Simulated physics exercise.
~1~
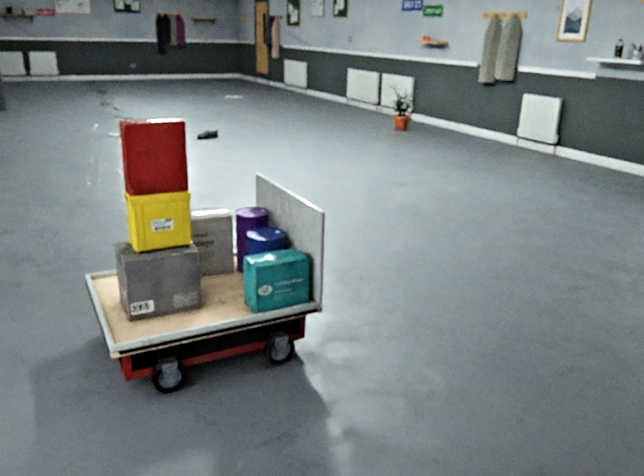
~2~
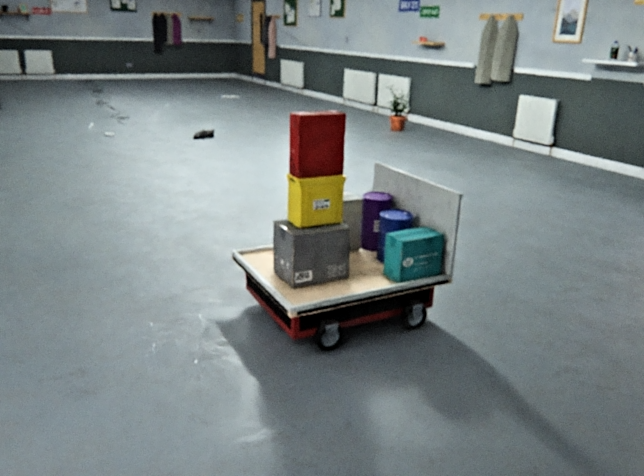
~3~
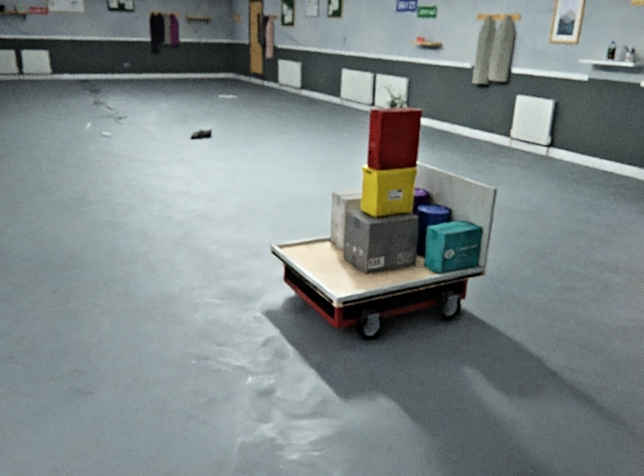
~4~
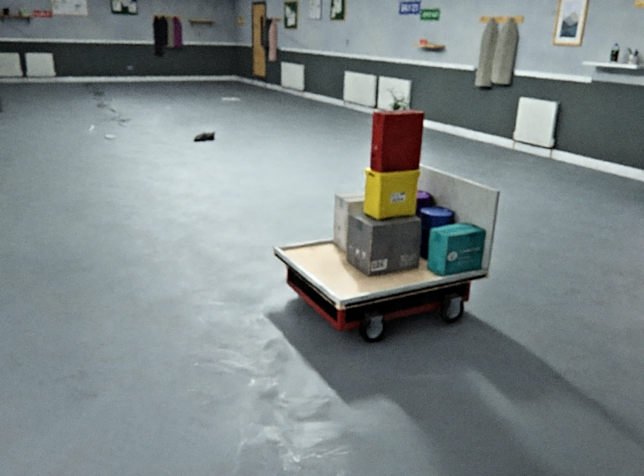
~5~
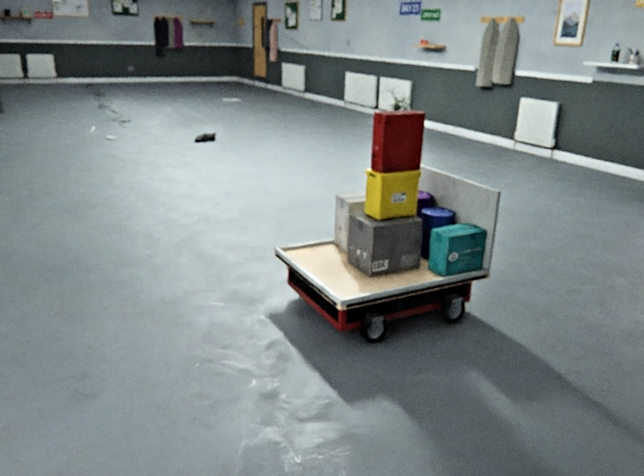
The video shows a flat cart carrying a red box stacked on a yellow tote and a grey box, beside canisters and a turquoise parcel, rolling right across a grey floor. It stops, and the stack remains upright with the load still aboard.
